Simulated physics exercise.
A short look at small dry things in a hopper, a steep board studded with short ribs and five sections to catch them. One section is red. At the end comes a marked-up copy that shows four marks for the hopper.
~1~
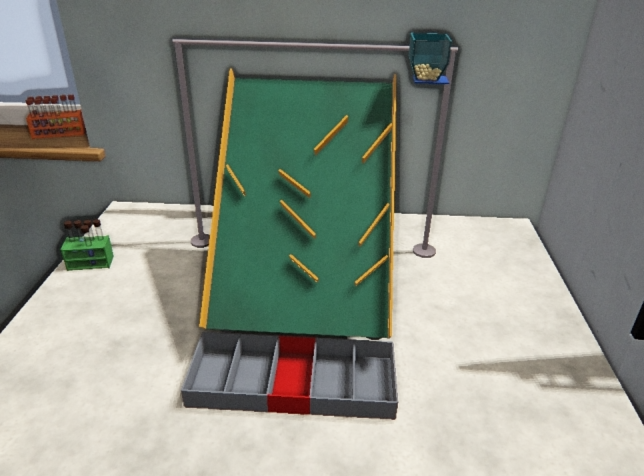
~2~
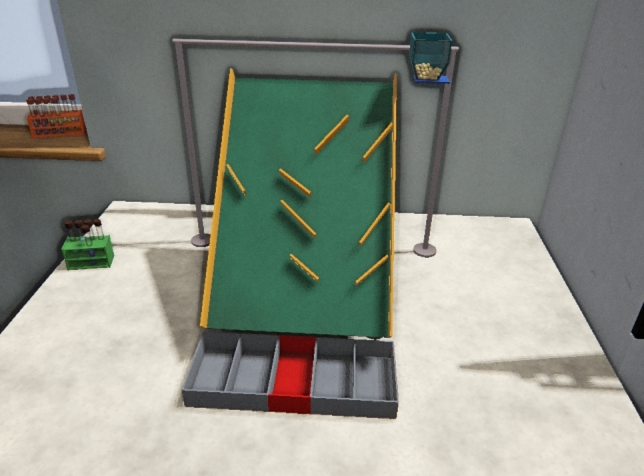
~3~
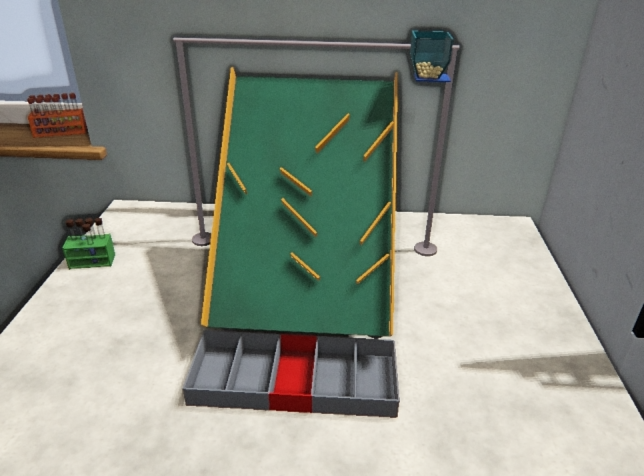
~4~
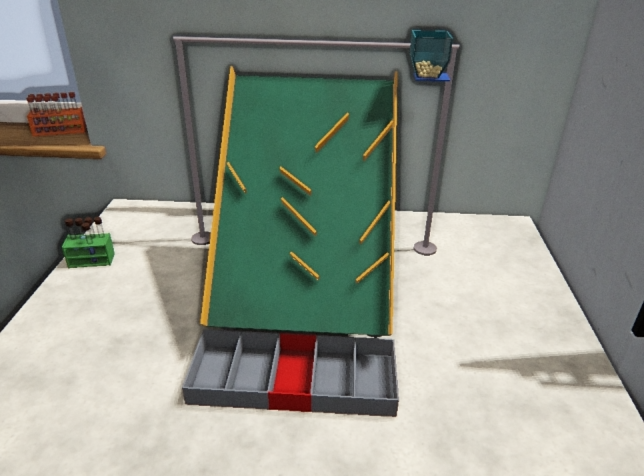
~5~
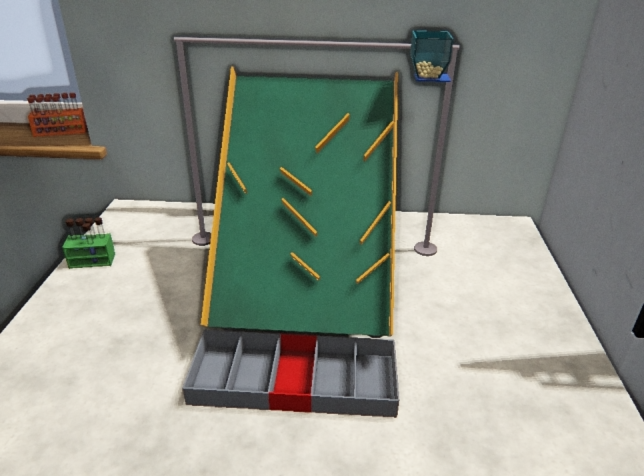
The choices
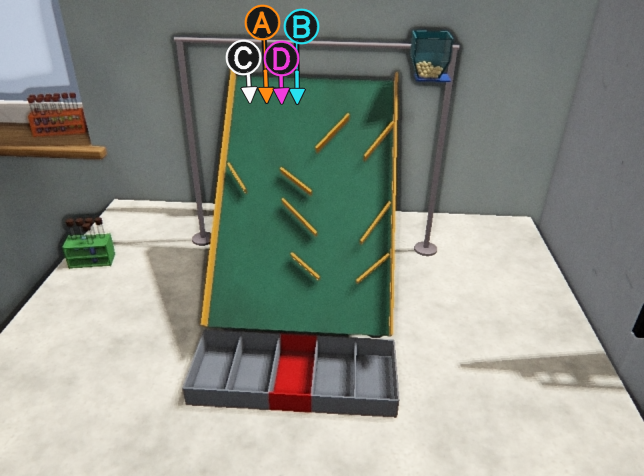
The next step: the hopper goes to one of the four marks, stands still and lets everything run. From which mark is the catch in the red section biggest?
Mark C does it best.
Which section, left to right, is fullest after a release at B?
The fourth from the left.
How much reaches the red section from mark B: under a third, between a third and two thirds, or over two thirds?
Under a third.
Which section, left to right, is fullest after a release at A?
The second.
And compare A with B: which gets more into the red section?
The answer is A.
On the marked copy, mark A meets the board at (266, 97); mark B meets the board at (297, 98); mark C meets the board at (249, 97); mark D meets the board at (281, 98).
For mark A, close to a quarter in the red section, close to half in other sections, close to a quarter outside the box.
For mark B, a small share in the red section, the bulk in other sections, a small share outside the box.
For mark C, close to a third in the red section, close to a quarter in other sections, a small share held on the board, close to a quarter outside the box.
For mark D, close to a quarter in the red section, close to two thirds in other sections, a small share outside the box.
